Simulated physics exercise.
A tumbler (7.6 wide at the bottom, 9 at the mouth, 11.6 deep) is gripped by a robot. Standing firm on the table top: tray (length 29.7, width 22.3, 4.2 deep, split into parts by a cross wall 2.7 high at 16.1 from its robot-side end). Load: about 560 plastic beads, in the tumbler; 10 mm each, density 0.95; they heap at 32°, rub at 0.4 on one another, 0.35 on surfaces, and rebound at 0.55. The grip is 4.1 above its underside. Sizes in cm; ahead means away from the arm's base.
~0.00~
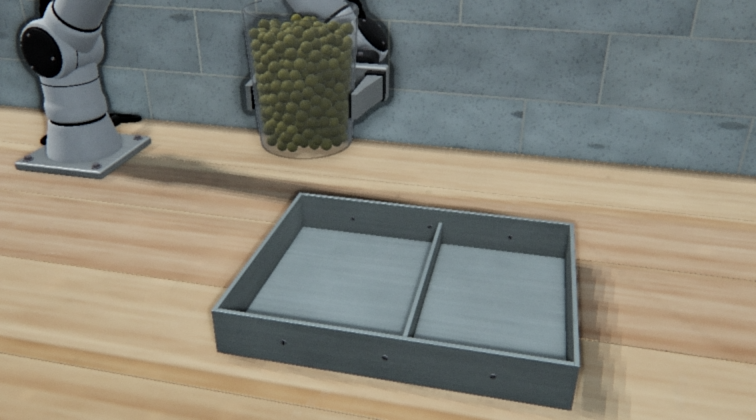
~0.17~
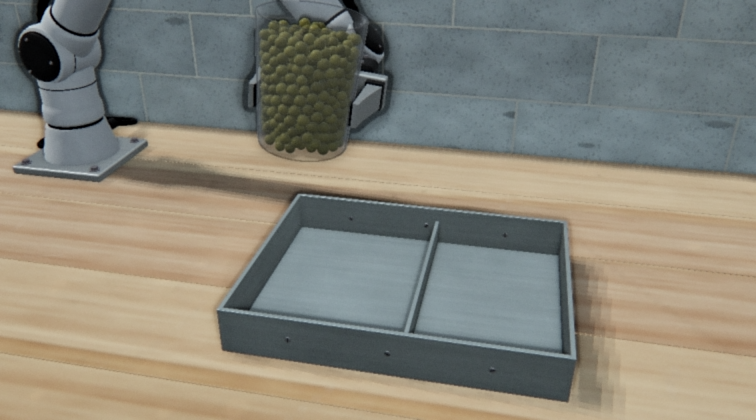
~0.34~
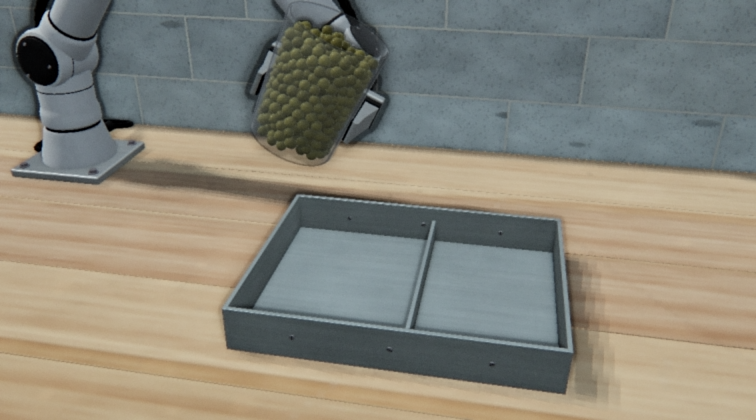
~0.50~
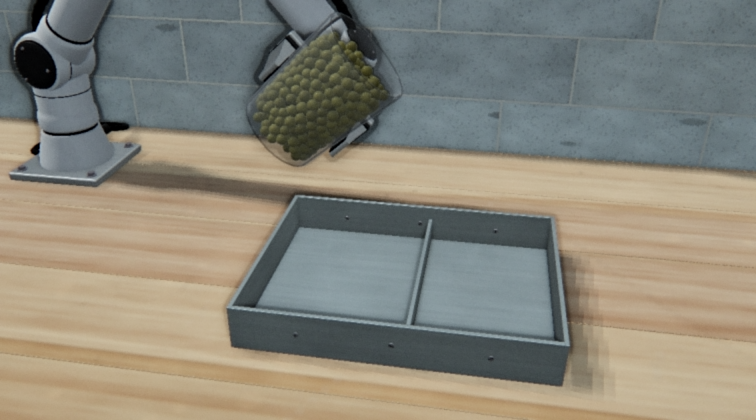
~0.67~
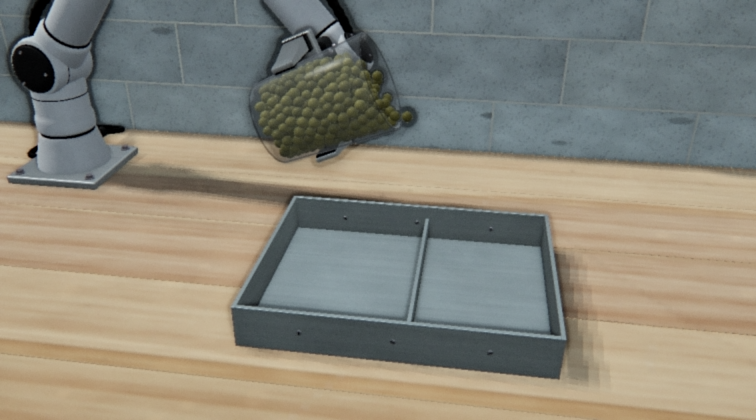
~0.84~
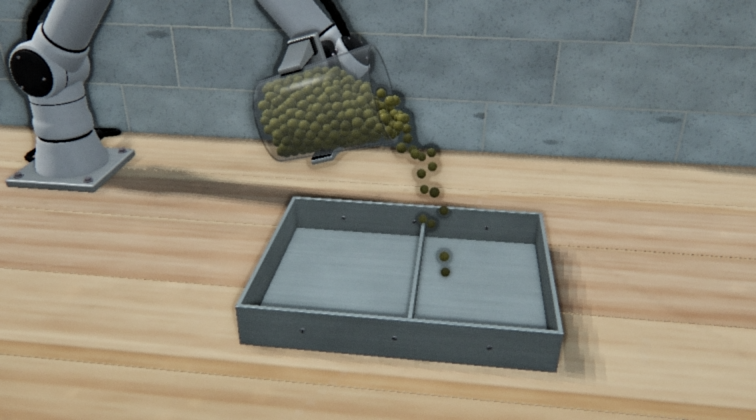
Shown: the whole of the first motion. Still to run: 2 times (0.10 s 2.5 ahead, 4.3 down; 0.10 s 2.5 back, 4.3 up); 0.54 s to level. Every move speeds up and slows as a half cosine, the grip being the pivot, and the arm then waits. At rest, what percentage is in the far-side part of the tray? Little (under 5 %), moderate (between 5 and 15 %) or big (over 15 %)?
Share in the far-side part of the tray: Big (over 15 %).
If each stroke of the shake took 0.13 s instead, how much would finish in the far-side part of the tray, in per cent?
It would be near 20 per cent.
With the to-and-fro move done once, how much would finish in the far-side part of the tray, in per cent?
In that case some 15 per cent.
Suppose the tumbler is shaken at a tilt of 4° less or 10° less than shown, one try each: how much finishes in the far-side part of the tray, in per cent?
About 20 and 15 per cent.
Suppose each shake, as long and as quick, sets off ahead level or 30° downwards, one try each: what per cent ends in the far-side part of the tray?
Some 50 and 40 per cent.
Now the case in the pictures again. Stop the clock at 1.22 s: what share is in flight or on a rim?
Roughly 9 per cent.
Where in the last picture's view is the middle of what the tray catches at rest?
Around (506, 290).
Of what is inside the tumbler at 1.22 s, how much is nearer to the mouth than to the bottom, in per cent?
About 45 per cent.
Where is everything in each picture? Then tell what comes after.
In the first picture, the tumbler middle at (304, 79), level; upper third of the load around (304, 46), from x 255 to 350, top at y 20; 559 in the tumbler.
In the second picture, the tumbler middle at (307, 83), tilted 7° forward; upper third of the load around (309, 52), from x 265 to 355, top at y 25.
In the third picture, the tumbler middle at (314, 89), tilted 25° forward; upper third of the load around (318, 61), from x 265 to 375, top at y 25.
In the fourth picture, the tumbler middle at (320, 96), tilted 48° forward; upper third of the load around (327, 73), from x 260 to 385, top at y 40.
In the fifth picture, the tumbler middle at (324, 104), tilted 66° forward; upper third of the load around (328, 85), from x 260 to 405, top at y 60.
In the sixth picture, the tumbler middle at (325, 108), tilted 73° forward; upper third of the load around (319, 93), from x 265 to 445, top at y 70; 545 in the tumbler, 4 in the far-side part, 10 in flight or on a rim.
After 1.22 s, tilted 73° forward, highest piece 22 above the table; 440 in the tumbler, 71 in the far-side part, 48 in flight or on a rim.
After 1.59 s, tilted 20° forward, highest piece 26 above the table; 401 in the tumbler, 138 in the far-side part, 9 on the table or floor, 7 in the robot-side part, 4 in flight or on a rim.
After 1.98 s, level, highest piece 26 above the table; 401 in the tumbler, 138 in the far-side part, 12 on the table or floor, 8 in the robot-side part.
After 3.03 s, level, highest piece 26 above the table; 401 in the tumbler, 138 in the far-side part, 12 on the table or floor, 8 in the robot-side part.
In the end, 401 in the tumbler, 138 in the far-side part, 12 on the table or floor, 8 in the robot-side part. That is 25 % in the far-side part of the tray.
